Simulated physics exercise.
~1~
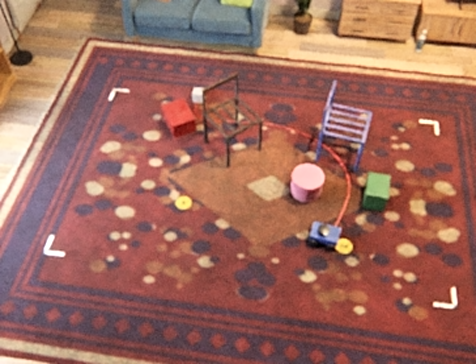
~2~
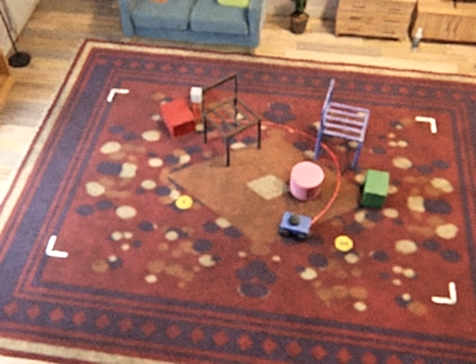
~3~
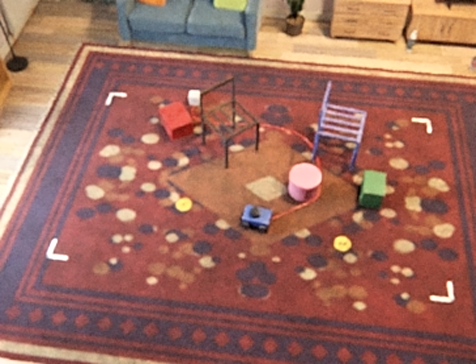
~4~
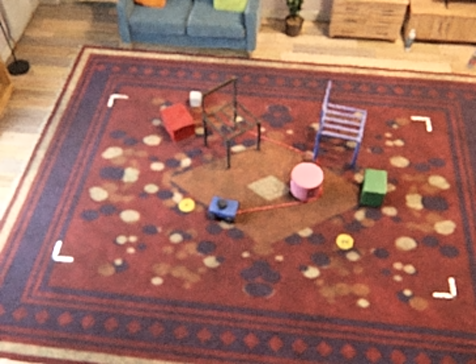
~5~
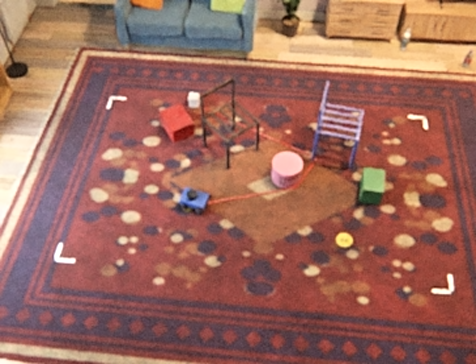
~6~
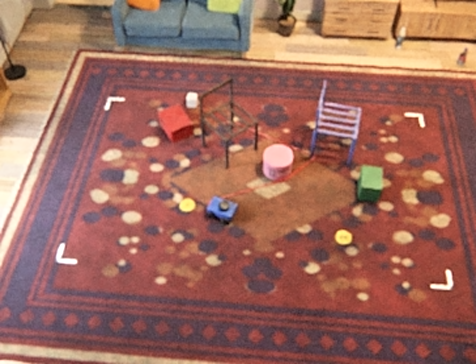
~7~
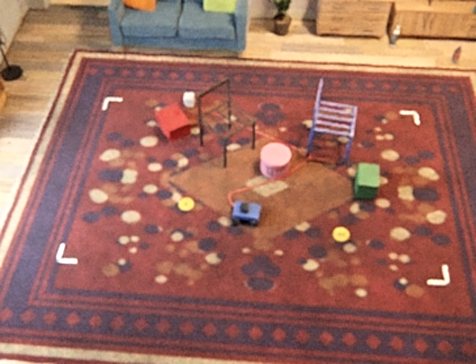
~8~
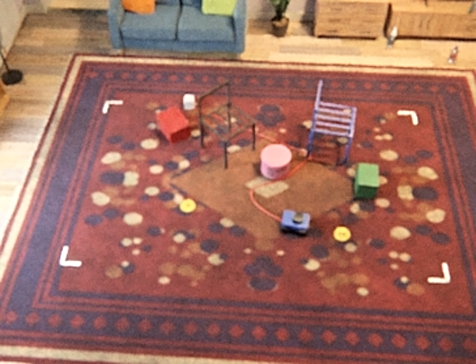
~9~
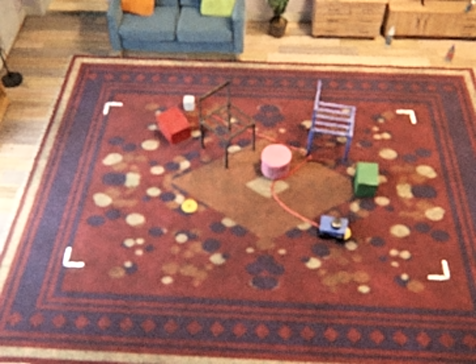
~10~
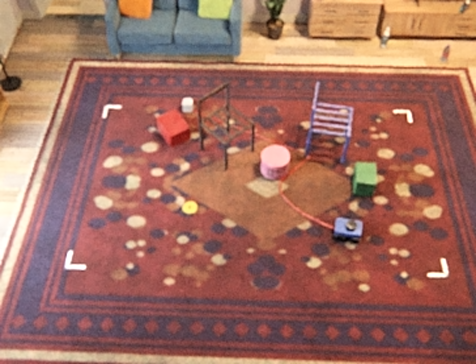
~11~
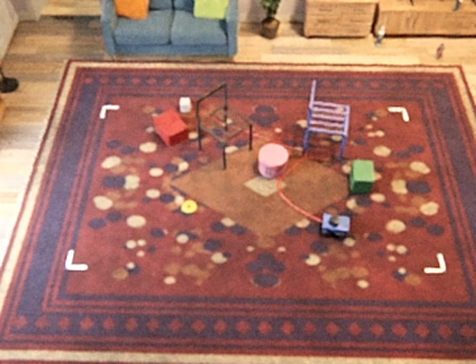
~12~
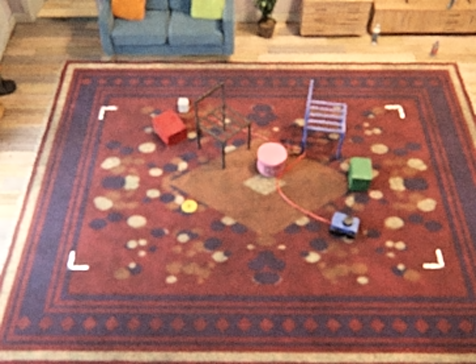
Blue cart trailing a red lead across a patterned rug, driving left as the pink bucket shifts, then returning right and stopping.
